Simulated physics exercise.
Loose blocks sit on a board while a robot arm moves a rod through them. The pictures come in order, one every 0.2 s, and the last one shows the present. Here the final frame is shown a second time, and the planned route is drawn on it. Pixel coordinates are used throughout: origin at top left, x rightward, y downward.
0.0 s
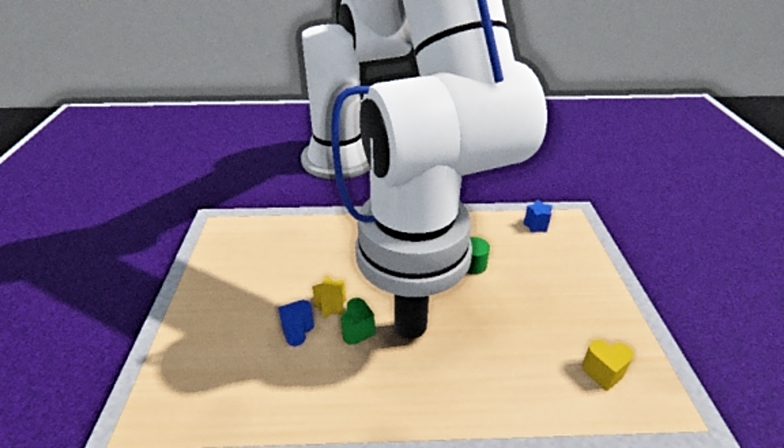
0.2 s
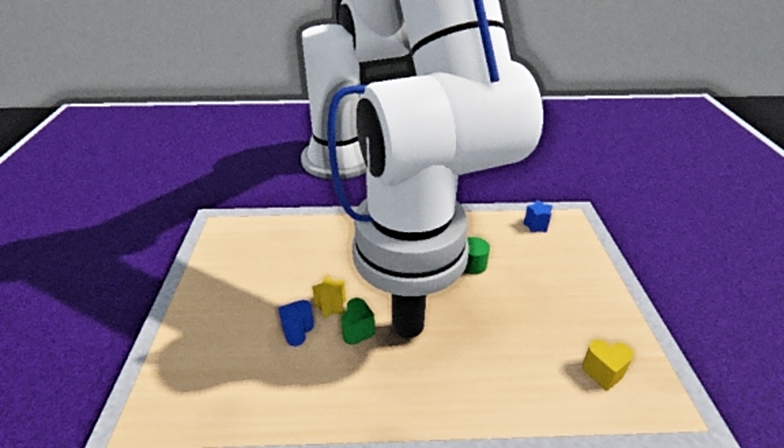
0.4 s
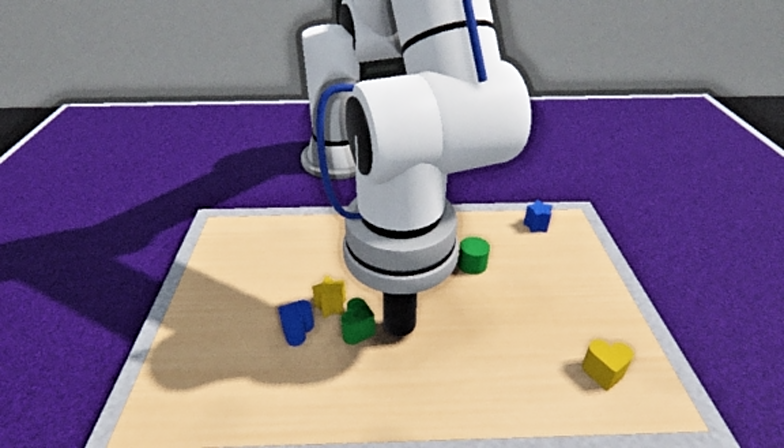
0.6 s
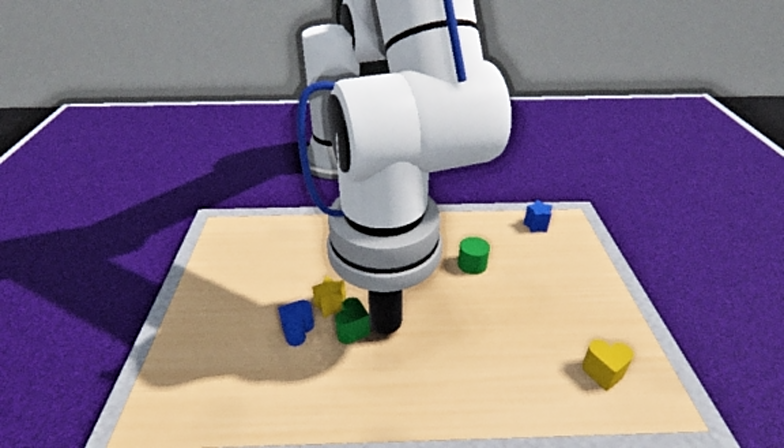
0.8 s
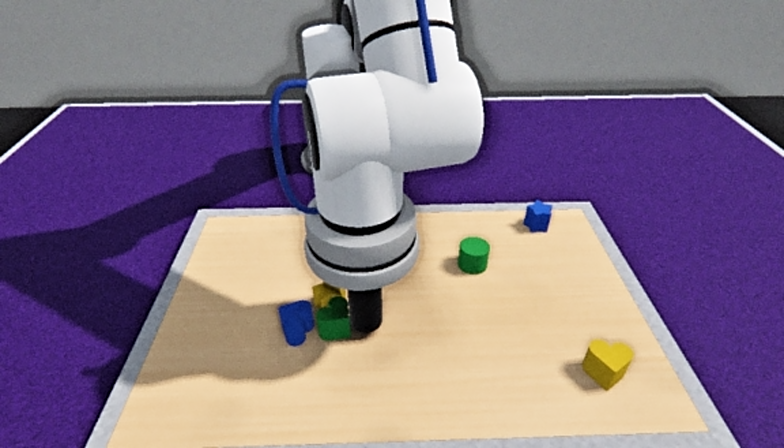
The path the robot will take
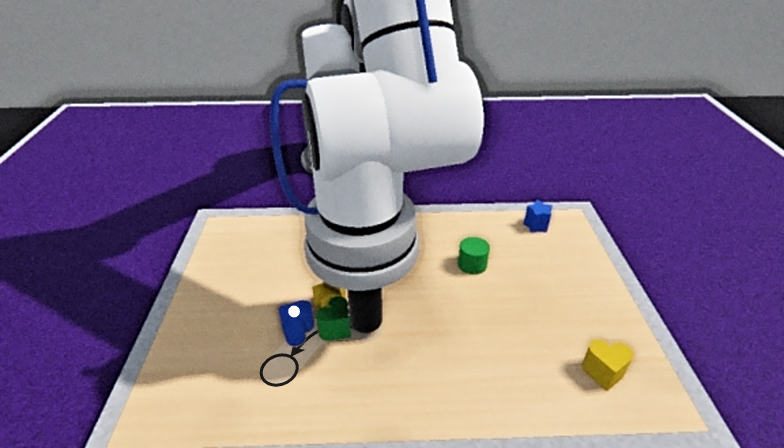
To begin with, a white robot arm holds a dark rod upright on a board, just right of a green heart block, with blue and yellow blocks nearby. The rod slides left slowly, reaches the green heart and pushes it left toward the blue heart, while the other blocks stay still.
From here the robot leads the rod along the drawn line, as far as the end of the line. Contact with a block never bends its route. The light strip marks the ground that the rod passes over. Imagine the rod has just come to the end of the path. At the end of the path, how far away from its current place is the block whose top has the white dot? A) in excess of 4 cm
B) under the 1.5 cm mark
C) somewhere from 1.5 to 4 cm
(A)
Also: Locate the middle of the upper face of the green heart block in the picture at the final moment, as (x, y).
In the picture, it is at (263, 323).
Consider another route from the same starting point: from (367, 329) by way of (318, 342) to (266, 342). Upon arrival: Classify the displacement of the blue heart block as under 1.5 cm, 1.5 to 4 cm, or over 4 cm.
The displacement of the blue heart block is above 4 cm.
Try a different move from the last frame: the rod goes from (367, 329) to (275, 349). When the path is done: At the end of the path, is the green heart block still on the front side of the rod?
I'd say yes.
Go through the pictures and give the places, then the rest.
Rod's lower end at (411, 327); blue heart block at (294, 311); yellow star-shaped block at (329, 287); green heart block at (357, 311), in the first picture.
Rod at (408, 326); blocks still, in the second picture.
Rod at (400, 325); blocks still, in the third picture.
Rod at (386, 323); green heart block at (352, 311), in the fourth picture.
Rod at (366, 322); blue heart block at (294, 311); yellow star-shaped block at (329, 287); green heart block at (334, 309), in the fifth picture.
Drawn move, from (367, 329) by way of (332, 327) and (303, 343) to (279, 370); the dot is on the blue heart block.
On the path given first. One third of the way, rod at (331, 320); blue heart block at (270, 310); yellow star-shaped block at (323, 284), turned 45° clockwise; green heart block at (298, 309).
Two thirds of the way, rod at (300, 337); blue heart block at (246, 309), turned 25° clockwise; yellow star-shaped block at (322, 284), turned 45° clockwise; green heart block at (268, 320), turned 25° clockwise.
At the end, rod at (278, 363); blue heart block at (245, 309), turned 30° clockwise; yellow star-shaped block at (322, 284), turned 45° clockwise; green heart block at (263, 323), turned 35° clockwise.
